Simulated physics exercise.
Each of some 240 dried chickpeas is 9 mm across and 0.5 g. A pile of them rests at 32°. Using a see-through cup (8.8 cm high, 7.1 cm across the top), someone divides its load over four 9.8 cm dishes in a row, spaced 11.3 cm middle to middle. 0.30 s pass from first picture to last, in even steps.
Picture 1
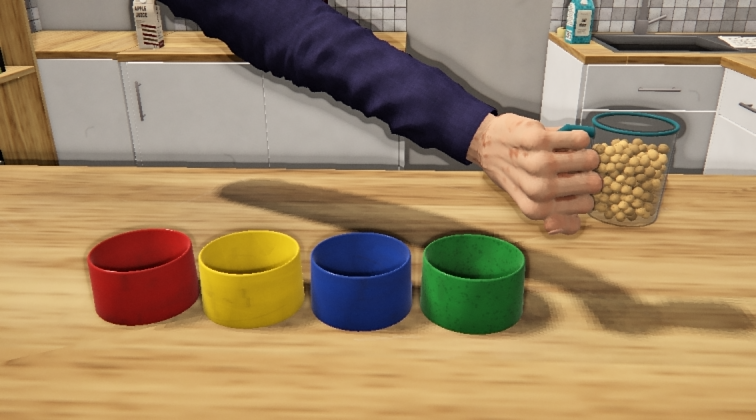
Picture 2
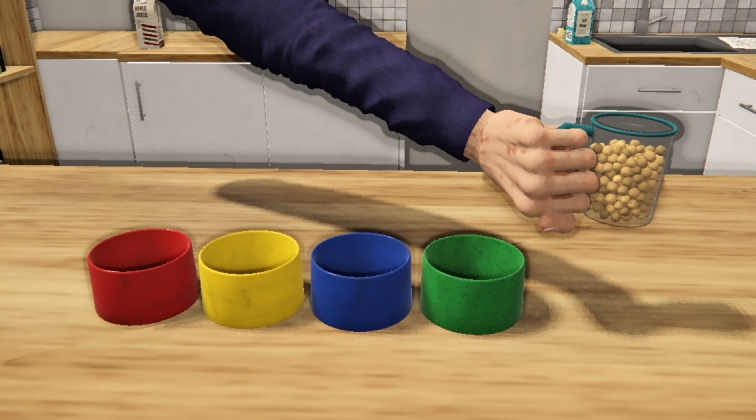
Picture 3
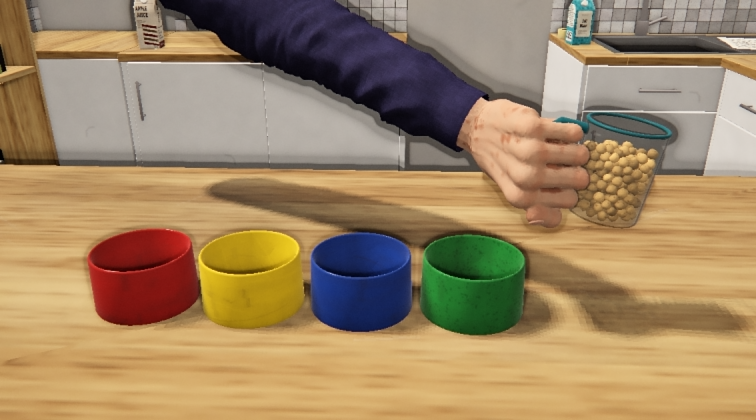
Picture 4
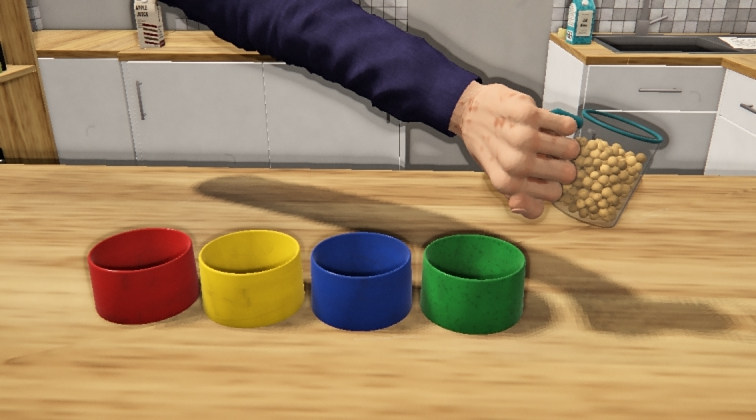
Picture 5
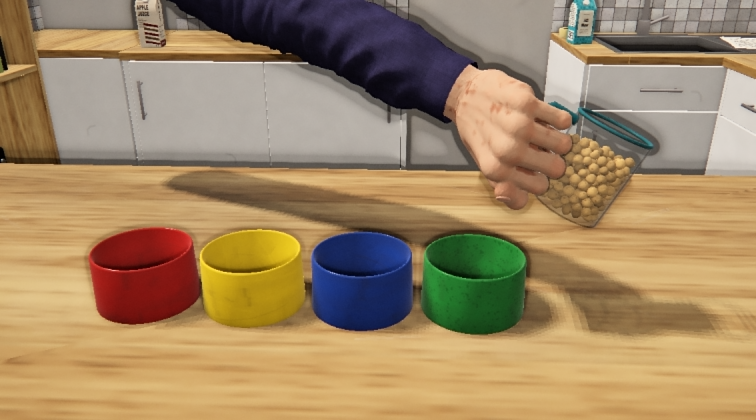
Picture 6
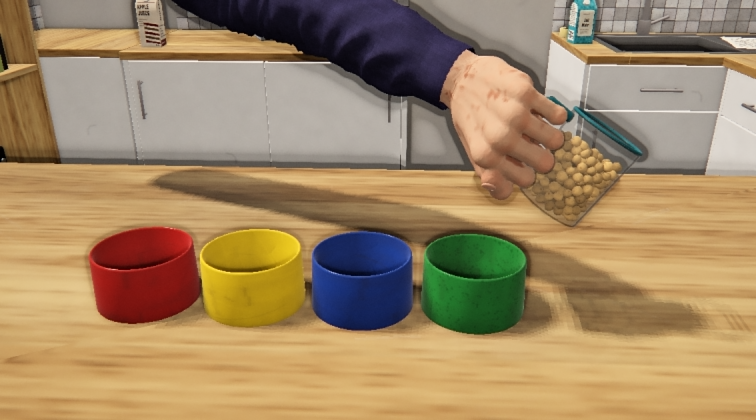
A hand in a dark blue sleeve holds a see-through cup of chickpeas above a wooden counter, seen from the front and slightly above in a kitchen. Red, yellow, blue and green dishes stand in a row from left to right, with white cabinets behind. The hand moves the cup a short way left while steadily tilting it, and the chickpeas shift inside as the camera stays still.
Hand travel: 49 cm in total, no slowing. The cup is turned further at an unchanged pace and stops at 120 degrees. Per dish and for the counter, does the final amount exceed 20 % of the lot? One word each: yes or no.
Red dish: No; blue dish: No; green dish: Yes; yellow dish: No; counter: No.
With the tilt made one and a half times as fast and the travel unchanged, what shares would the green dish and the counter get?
Green: 70, counter: 30.
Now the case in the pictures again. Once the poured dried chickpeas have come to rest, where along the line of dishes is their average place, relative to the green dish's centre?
Near 2 cm, shifted toward decreasing x.
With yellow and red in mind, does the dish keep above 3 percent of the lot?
For yellow, it does not, for red, it does not.
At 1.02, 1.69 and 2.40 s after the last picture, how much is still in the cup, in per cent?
Series: 5 / 0 / 0 per cent.
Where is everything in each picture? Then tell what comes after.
The first frame shows cup at (628, 169), tilt 0 degrees, lip at (675, 124), moved 0.0 cm; middle of the pieces at (624, 178); green dish at (474, 256); blue dish at (361, 254); yellow dish at (250, 252); red dish at (141, 250).
The second frame shows cup at (624, 170), tilt 2 degrees, lip at (674, 126), moved 0.3 cm; middle of the pieces at (621, 179).
The third frame shows cup at (615, 170), tilt 8 degrees, lip at (668, 131), moved 1.2 cm; middle of the pieces at (610, 178).
The fourth frame shows cup at (602, 169), tilt 16 degrees, lip at (659, 137), moved 2.4 cm; middle of the pieces at (596, 177).
The fifth frame shows cup at (590, 169), tilt 24 degrees, lip at (649, 144), moved 3.6 cm; middle of the pieces at (583, 176).
The sixth frame shows cup at (577, 169), tilt 32 degrees, lip at (638, 151), moved 4.8 cm; middle of the pieces at (570, 175); green dish at (475, 256); blue dish at (362, 253); yellow dish at (251, 251); red dish at (142, 248).
Then, 1.02 s after the last picture, tilt 120 degrees; cup holds 5 %, blue 5 %, green 80 %.
Then, 1.69 s after the last picture, tilt 120 degrees; cup holds 0 %, blue 10 %, green 80 %.
Then, 2.40 s after the last picture, tilt 120 degrees; cup holds 0 %, blue 10 %, green 80 %.
In the end, red 0 %, blue 10 %, green 80 %, yellow 0 %, counter 10 %.
